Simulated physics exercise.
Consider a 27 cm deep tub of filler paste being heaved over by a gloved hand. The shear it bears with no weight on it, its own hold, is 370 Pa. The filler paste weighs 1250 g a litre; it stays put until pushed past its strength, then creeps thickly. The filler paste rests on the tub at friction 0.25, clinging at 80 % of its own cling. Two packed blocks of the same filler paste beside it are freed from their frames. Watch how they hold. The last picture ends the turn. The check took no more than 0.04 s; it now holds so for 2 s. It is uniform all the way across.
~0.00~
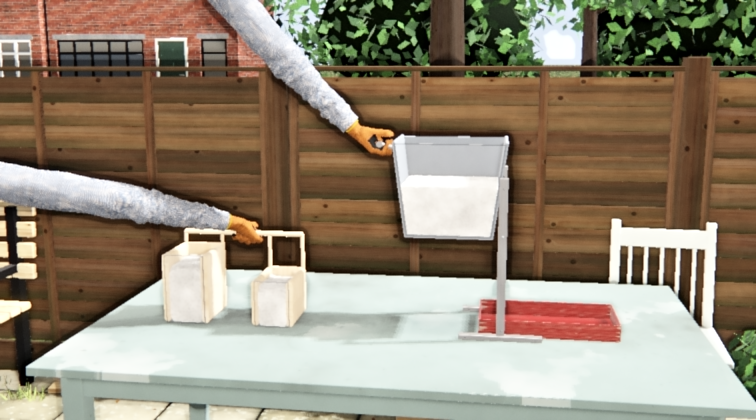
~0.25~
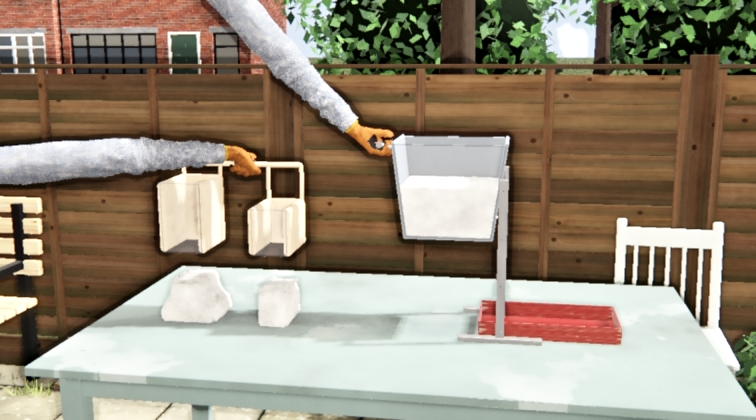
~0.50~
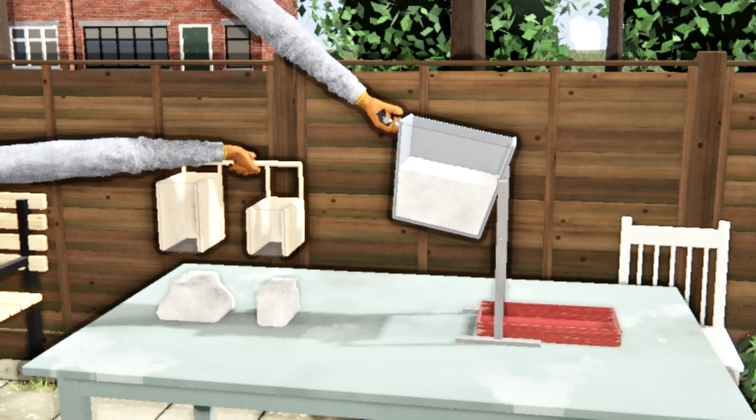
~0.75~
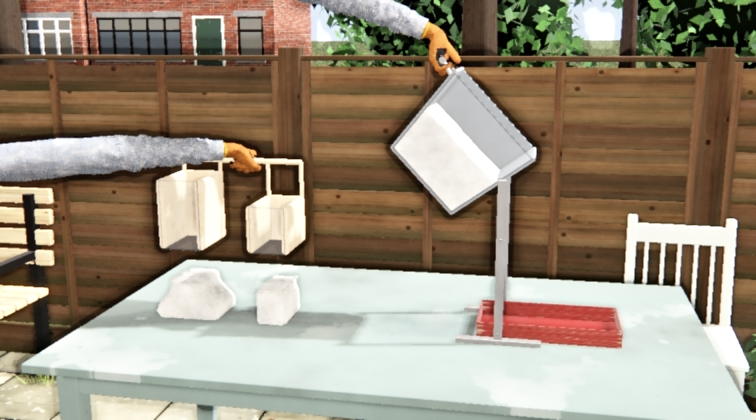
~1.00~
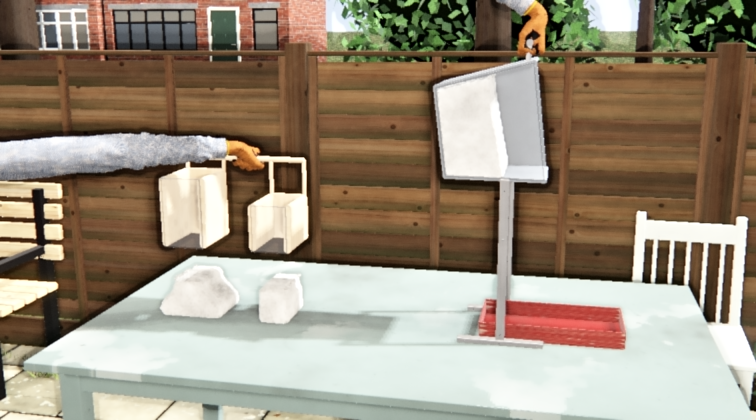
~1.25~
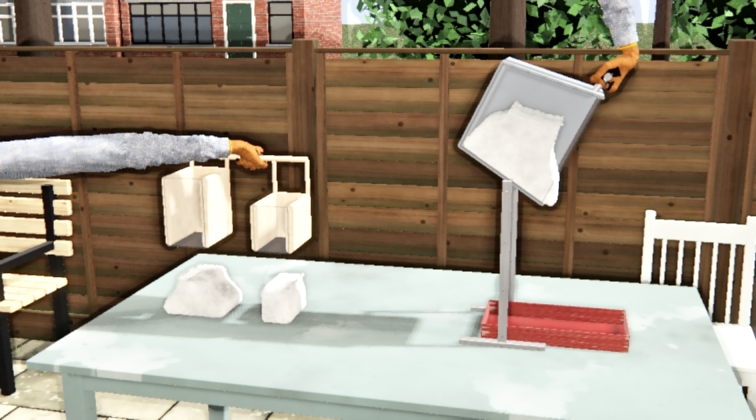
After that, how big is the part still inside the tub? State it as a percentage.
I would say roughly 0 per cent is still inside.
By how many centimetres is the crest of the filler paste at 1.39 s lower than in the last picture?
Roughly 9 cm.
By 1.39 s, the tub is at 116 degrees and holds 43 %.
By 1.56 s, the tub is at 116 degrees and holds 0 %.
By 1.73 s, the tub is at 116 degrees and holds 0 %.
By 1.90 s, the tub is at 116 degrees and holds 0 %.
By 3.25 s, at the end, the tub is at 116 degrees and holds 0 %.
